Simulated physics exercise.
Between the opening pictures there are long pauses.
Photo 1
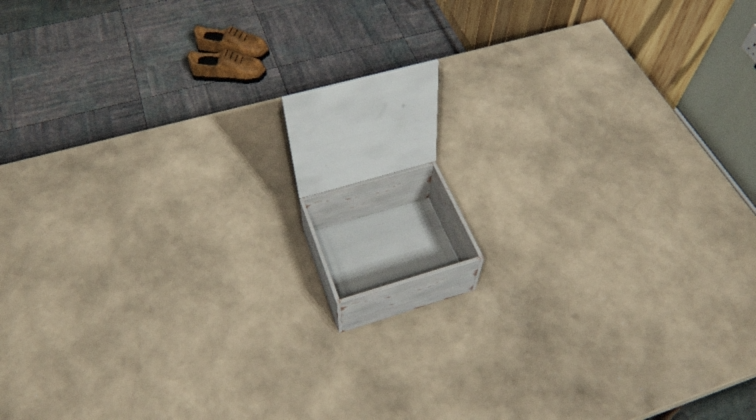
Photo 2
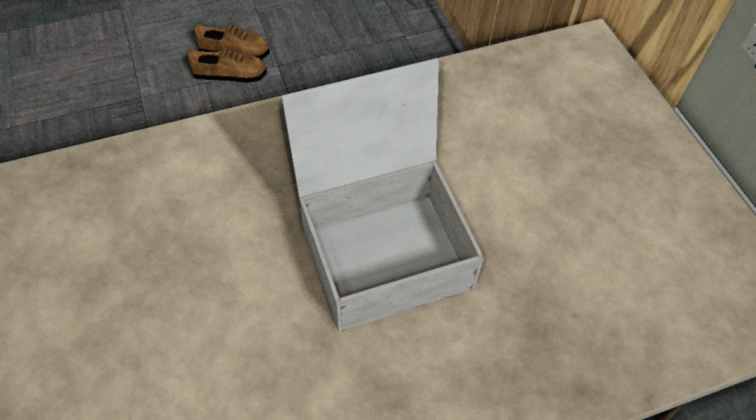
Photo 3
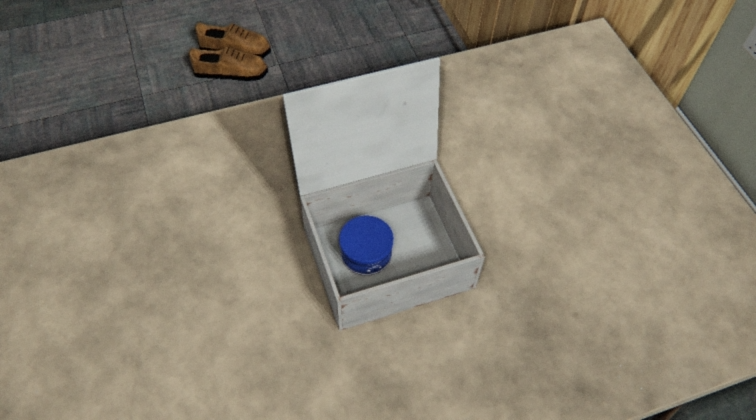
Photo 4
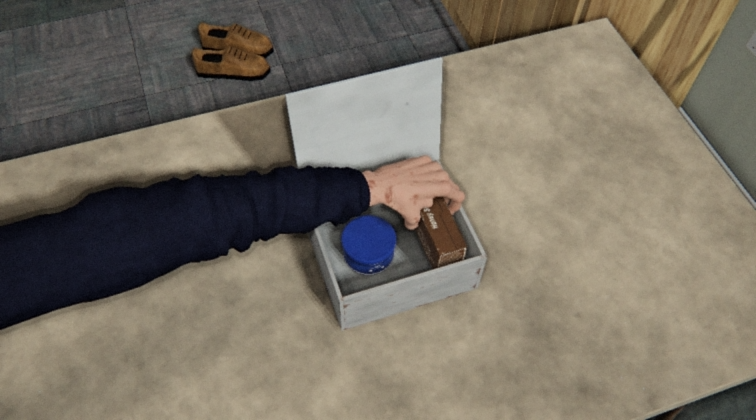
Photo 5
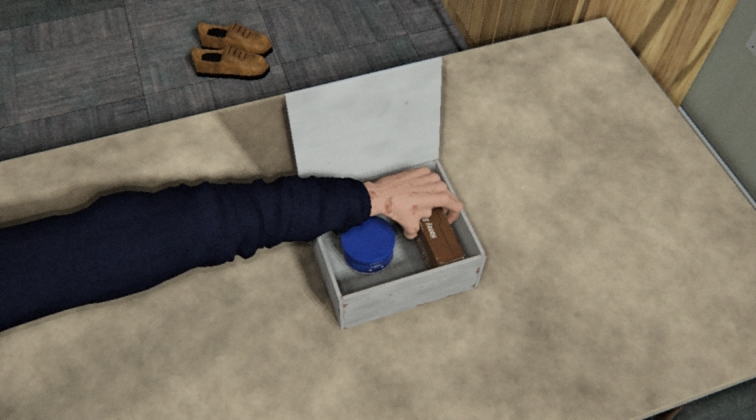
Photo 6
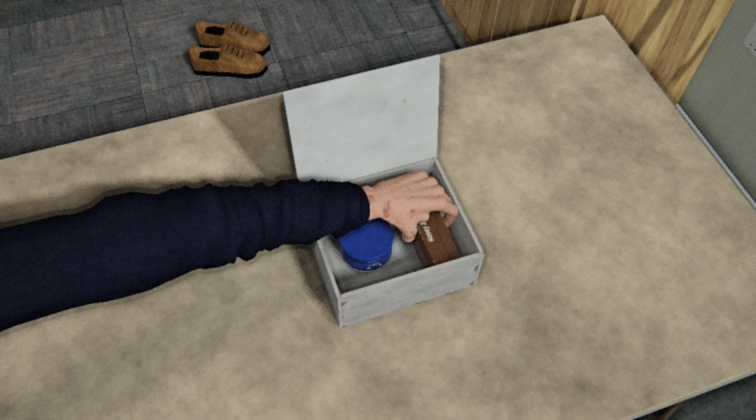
A hand lowers a brown carton into the open box, right of a blue tub.
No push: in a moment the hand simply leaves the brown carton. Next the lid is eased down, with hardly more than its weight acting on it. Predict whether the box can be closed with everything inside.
The box can be closed.
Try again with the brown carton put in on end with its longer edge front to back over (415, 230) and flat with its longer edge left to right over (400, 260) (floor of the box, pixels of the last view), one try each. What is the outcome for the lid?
Try one: Lid left up; try two: Lid down.
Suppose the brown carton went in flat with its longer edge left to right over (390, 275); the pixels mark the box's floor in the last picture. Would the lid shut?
It seals the box.
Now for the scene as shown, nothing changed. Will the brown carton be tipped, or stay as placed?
By the end it has kept its angle.
Then, 1.40 s later than the last frame, lid 78° above the rim.
Then, 1.70 s later than the last frame, lid 48° above the rim.
Then, 1.90 s later than the last frame, lid 16° above the rim.
When it is over, lid shut; both as before. End places, in pixels of the last picture, brown carton near (428, 232).
